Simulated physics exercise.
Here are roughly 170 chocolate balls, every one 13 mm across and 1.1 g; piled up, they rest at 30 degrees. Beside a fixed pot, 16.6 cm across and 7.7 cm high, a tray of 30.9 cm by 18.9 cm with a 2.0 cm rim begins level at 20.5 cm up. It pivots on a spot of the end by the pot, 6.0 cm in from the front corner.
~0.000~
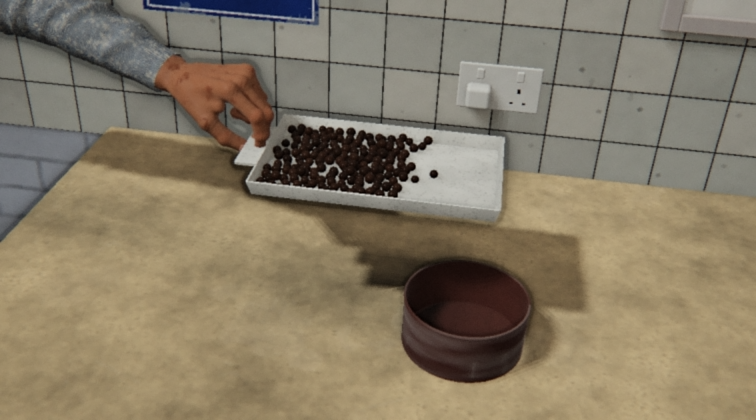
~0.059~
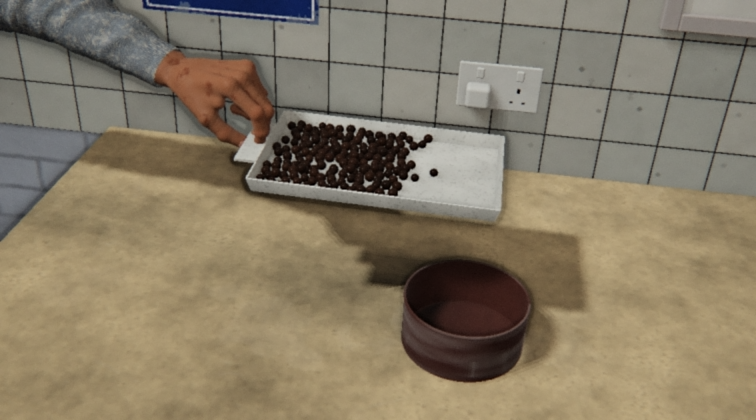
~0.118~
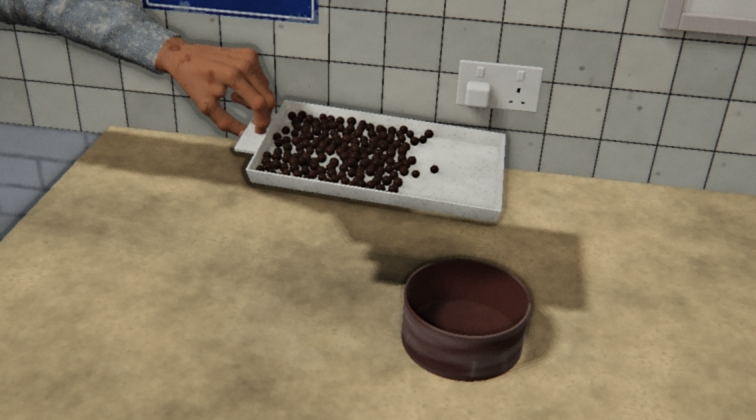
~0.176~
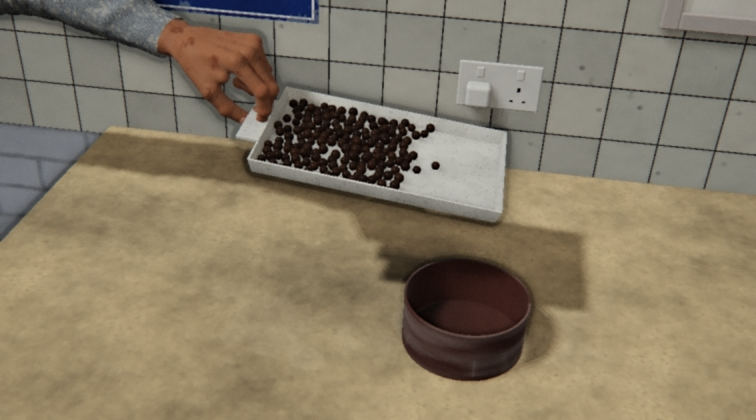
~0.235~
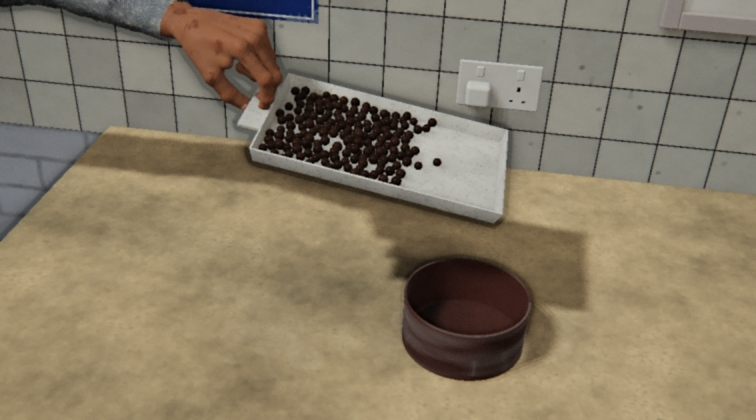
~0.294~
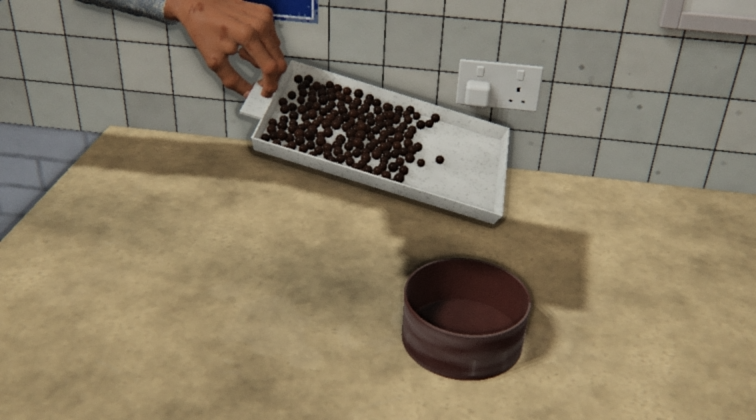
A hand raising the left end of a white tray of dark brown balls above a counter, near a dark red pot.
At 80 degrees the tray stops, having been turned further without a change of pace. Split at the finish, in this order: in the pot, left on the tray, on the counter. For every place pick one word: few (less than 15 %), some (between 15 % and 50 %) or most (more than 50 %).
Pot gets most, tray gets few, counter gets some.
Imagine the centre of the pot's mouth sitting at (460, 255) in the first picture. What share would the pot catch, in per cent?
Share in pot at that spot: Some 0 in a hundred.
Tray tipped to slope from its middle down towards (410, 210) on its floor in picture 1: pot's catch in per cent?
My best guess is some 70 per cent.
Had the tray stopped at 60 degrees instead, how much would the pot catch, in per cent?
Then about 20 per cent.
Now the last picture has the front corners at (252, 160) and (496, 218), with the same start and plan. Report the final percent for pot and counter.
The pot gets 85 and the counter 15.
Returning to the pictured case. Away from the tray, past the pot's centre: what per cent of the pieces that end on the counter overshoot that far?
About 100 per cent.
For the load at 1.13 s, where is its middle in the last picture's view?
By then the middle of the load sits around (491, 179).
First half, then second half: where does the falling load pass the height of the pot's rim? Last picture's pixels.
At roughly (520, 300) first, later on at (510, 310).
After 0.79 s, tilt 46 degrees; the tray holds 95 %, the pot 0 %.
After 1.13 s, tilt 67 degrees; the tray holds 80 %, the pot 5 %.
After 1.55 s, tilt 80 degrees; the tray holds 45 %, the pot 20 %.
By 3.1 s all is still; pot 60 %, tray 0 %, counter 40 %.
